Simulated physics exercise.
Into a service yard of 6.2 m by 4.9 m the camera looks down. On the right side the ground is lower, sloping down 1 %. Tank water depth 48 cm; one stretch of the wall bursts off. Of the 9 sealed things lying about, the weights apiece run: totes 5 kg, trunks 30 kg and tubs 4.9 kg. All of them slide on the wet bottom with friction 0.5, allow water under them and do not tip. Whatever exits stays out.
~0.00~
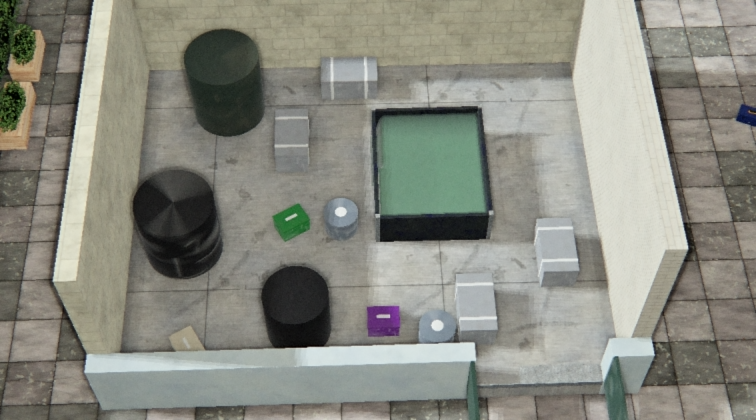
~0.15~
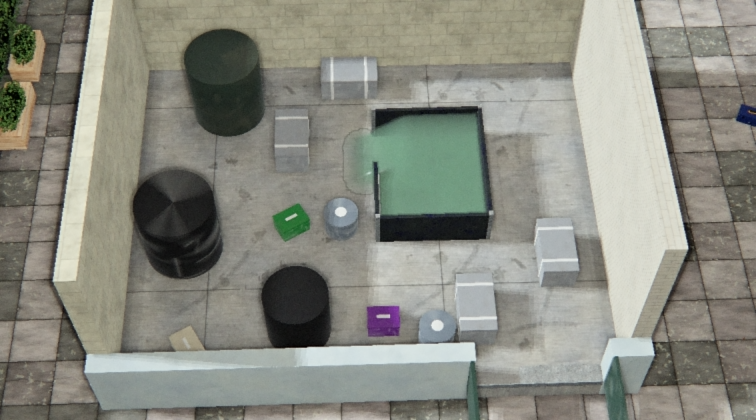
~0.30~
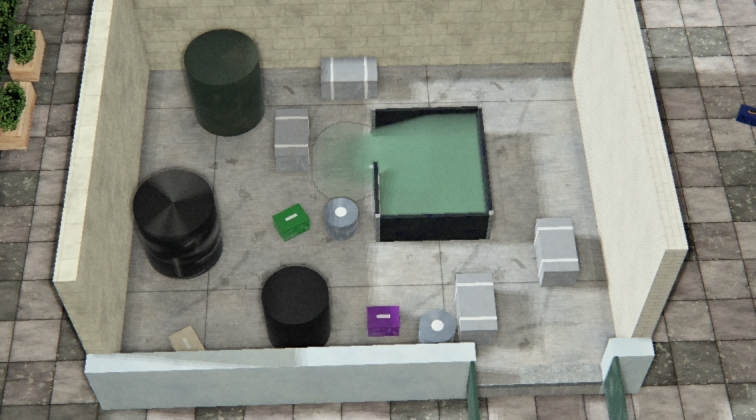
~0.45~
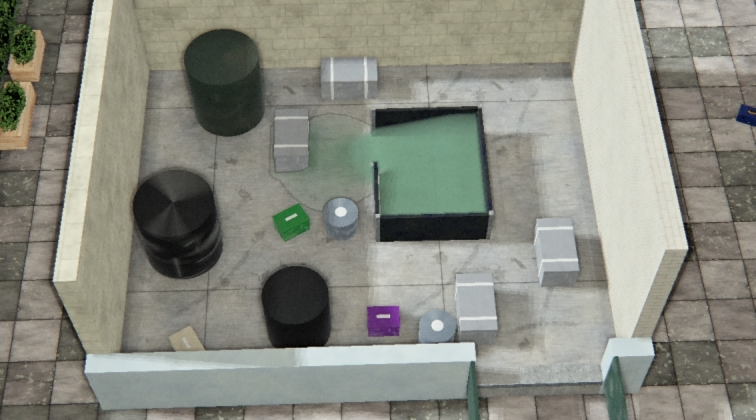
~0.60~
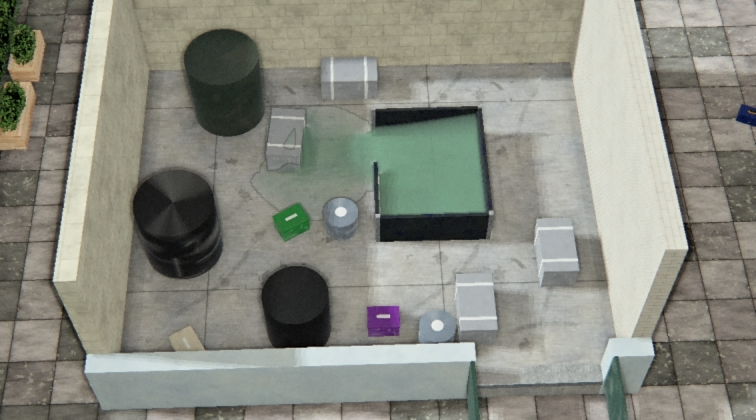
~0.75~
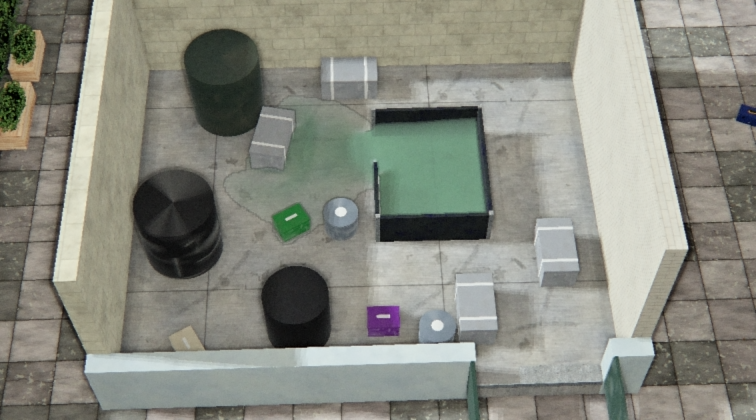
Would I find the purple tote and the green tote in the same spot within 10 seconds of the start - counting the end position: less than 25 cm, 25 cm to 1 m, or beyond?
Outcome: Purple tote: Moved a little, green tote: Moved far.
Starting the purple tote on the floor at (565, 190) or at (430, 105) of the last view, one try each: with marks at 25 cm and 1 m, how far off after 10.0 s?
At the first spot it keeps its position; at the second it shifts partway.
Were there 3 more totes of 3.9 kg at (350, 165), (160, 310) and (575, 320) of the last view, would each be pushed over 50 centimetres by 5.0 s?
Going one by one: Too far, not far enough, not far enough.
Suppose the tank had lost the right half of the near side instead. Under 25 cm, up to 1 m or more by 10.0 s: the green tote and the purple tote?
With that failure, the green tote keeps its spot, and the purple tote covers a big distance.
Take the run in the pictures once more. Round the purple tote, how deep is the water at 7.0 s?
Somewhere close to 3 cm.
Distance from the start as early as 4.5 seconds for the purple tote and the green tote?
Close to 0 cm for the first and 10 cm for the second.
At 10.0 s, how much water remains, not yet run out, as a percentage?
I'd say some 100 percent hasn't gone yet.
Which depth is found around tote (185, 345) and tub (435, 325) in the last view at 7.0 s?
Some 5 cm at the first, some 3 cm at the second.
After 2.0 s the purple tote is near (383, 317), 0.0 m from its start, aground; the green tote is near (291, 218), 0.0 m from its start, aground; 0 of 9 are out; 0 afloat.
After 4.5 s the purple tote is near (383, 317), 0.0 m from its start, aground; the green tote is near (288, 222), 0.1 m from its start, aground; 0 of 9 are out; 2 afloat.
After 7.0 s the purple tote is near (383, 317), 0.0 m from its start, aground; the green tote is near (352, 258), 1.0 m from its start, aground; 0 of 9 are out; 2 afloat.
After 10.0 s the purple tote is near (405, 341), 0.4 m from its start, afloat; the green tote is near (435, 258), 2.0 m from its start, afloat; 0 of 9 are out; 5 afloat.
